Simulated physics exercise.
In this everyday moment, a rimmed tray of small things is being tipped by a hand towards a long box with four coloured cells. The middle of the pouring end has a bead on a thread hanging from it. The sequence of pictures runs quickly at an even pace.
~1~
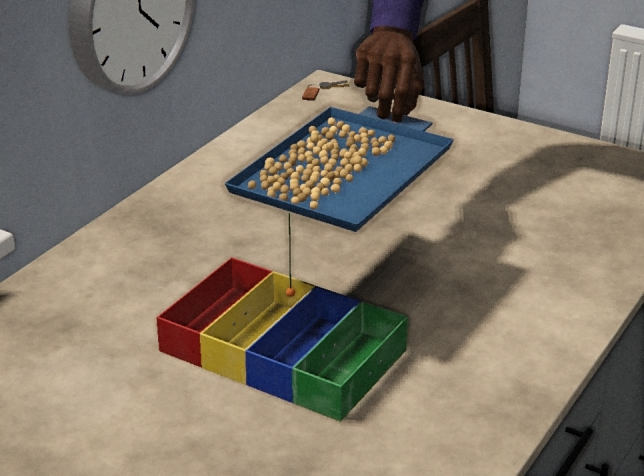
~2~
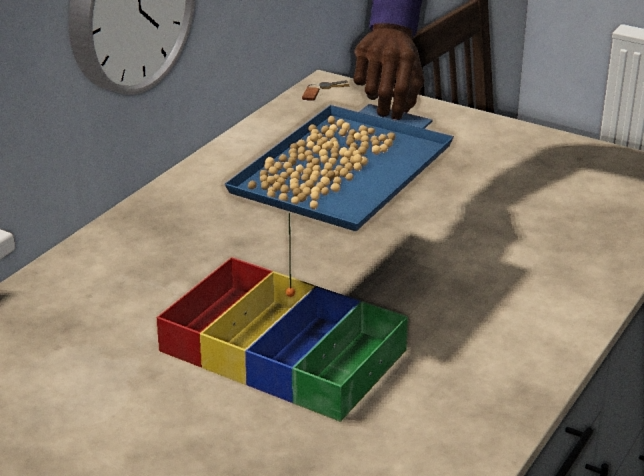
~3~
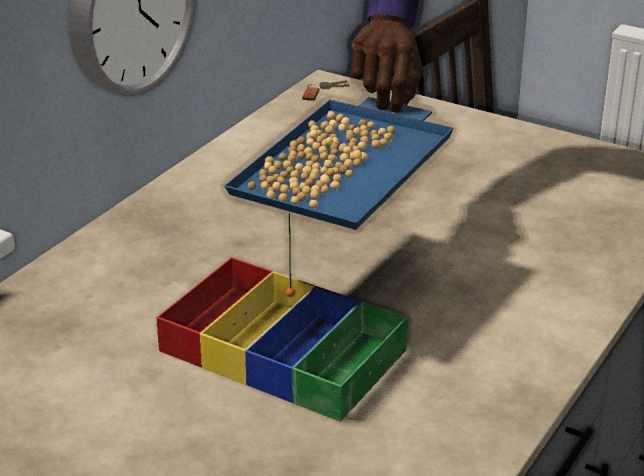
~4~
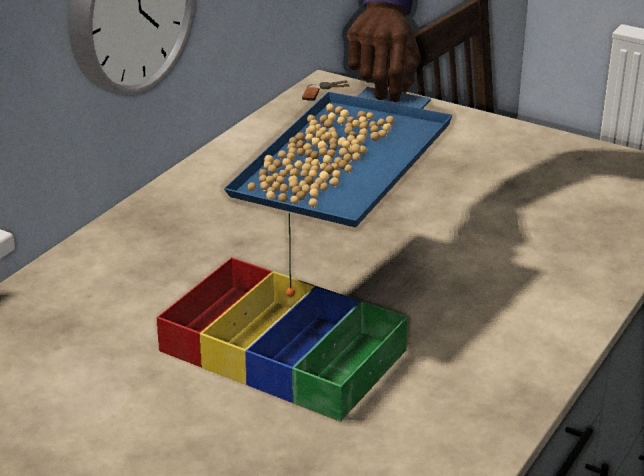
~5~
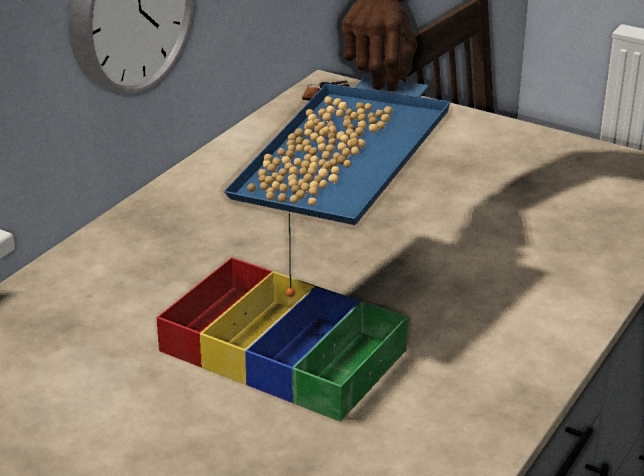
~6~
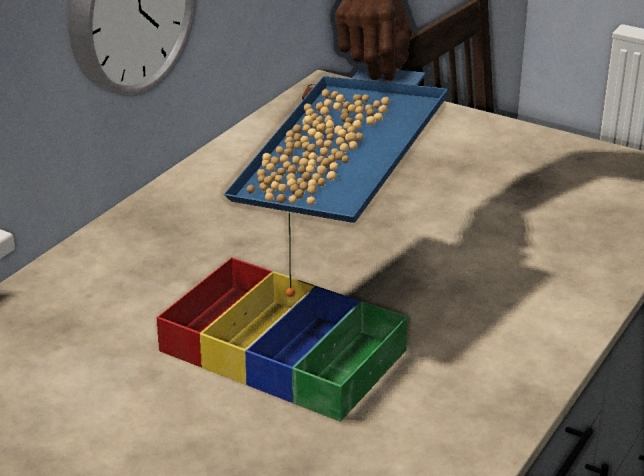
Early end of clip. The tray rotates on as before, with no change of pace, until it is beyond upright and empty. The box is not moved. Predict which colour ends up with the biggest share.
The biggest share goes to red.
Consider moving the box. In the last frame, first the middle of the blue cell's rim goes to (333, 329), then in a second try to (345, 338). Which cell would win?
Taking the two placings in order, you'd get the cell in red and then the red one.
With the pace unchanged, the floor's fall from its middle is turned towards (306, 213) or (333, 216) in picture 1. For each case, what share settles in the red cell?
10 %, give or take, and then 0 %.
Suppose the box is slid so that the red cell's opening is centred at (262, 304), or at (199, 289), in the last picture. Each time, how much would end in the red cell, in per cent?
About 30 per cent, then about 40 per cent.
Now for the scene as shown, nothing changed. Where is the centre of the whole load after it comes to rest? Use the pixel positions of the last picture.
The centre comes to rest close to (229, 322).
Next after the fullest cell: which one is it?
The runner-up is the yellow one.
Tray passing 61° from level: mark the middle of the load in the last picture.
Look about (270, 154) in the last picture.
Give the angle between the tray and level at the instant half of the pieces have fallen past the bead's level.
Roughly 105 degrees.
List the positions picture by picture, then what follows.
The first frame shows corners of the pouring end at (229, 183) and (356, 222), level; middle of the load at (325, 160), dried chickpeas; bead on its thread at (291, 292); red cell at (180, 339); yellow cell at (224, 356); blue cell at (269, 373); green cell at (317, 391).
The second frame shows corners of the pouring end at (229, 183) and (356, 221), level; middle of the load at (324, 159).
The third frame shows corners of the pouring end at (229, 185) and (355, 220), tipped barely, lowest at the left corner; middle of the load at (324, 156).
The fourth frame shows corners of the pouring end at (228, 187) and (354, 218), tipped a little, lowest at the left corner; middle of the load at (323, 152).
The fifth frame shows corners of the pouring end at (228, 190) and (353, 215), tipped a little, lowest at the left corner; middle of the load at (322, 147).
The sixth frame shows corners of the pouring end at (228, 193) and (352, 214), tipped clearly, lowest at the left corner; middle of the load at (320, 143); red cell at (180, 339); yellow cell at (224, 356); blue cell at (269, 373); green cell at (317, 391).
Soon, tray tipped steeply; nearly all on the tray; a stray few falling or outside the box.
A while on, tray tipped right over; most on the tray; a stray few in the yellow cell; a stray few in the red cell; about a quarter falling or outside the box.
Towards the end, tray tipped past a quarter turn; about two thirds in the red cell; about a quarter in the yellow cell; a stray few in the blue cell; a stray few falling or outside the box.
Finally, tray tipped past a quarter turn; about two thirds in the red cell; about a quarter in the yellow cell; a stray few in the blue cell; none in the green cell; a stray few outside the box.
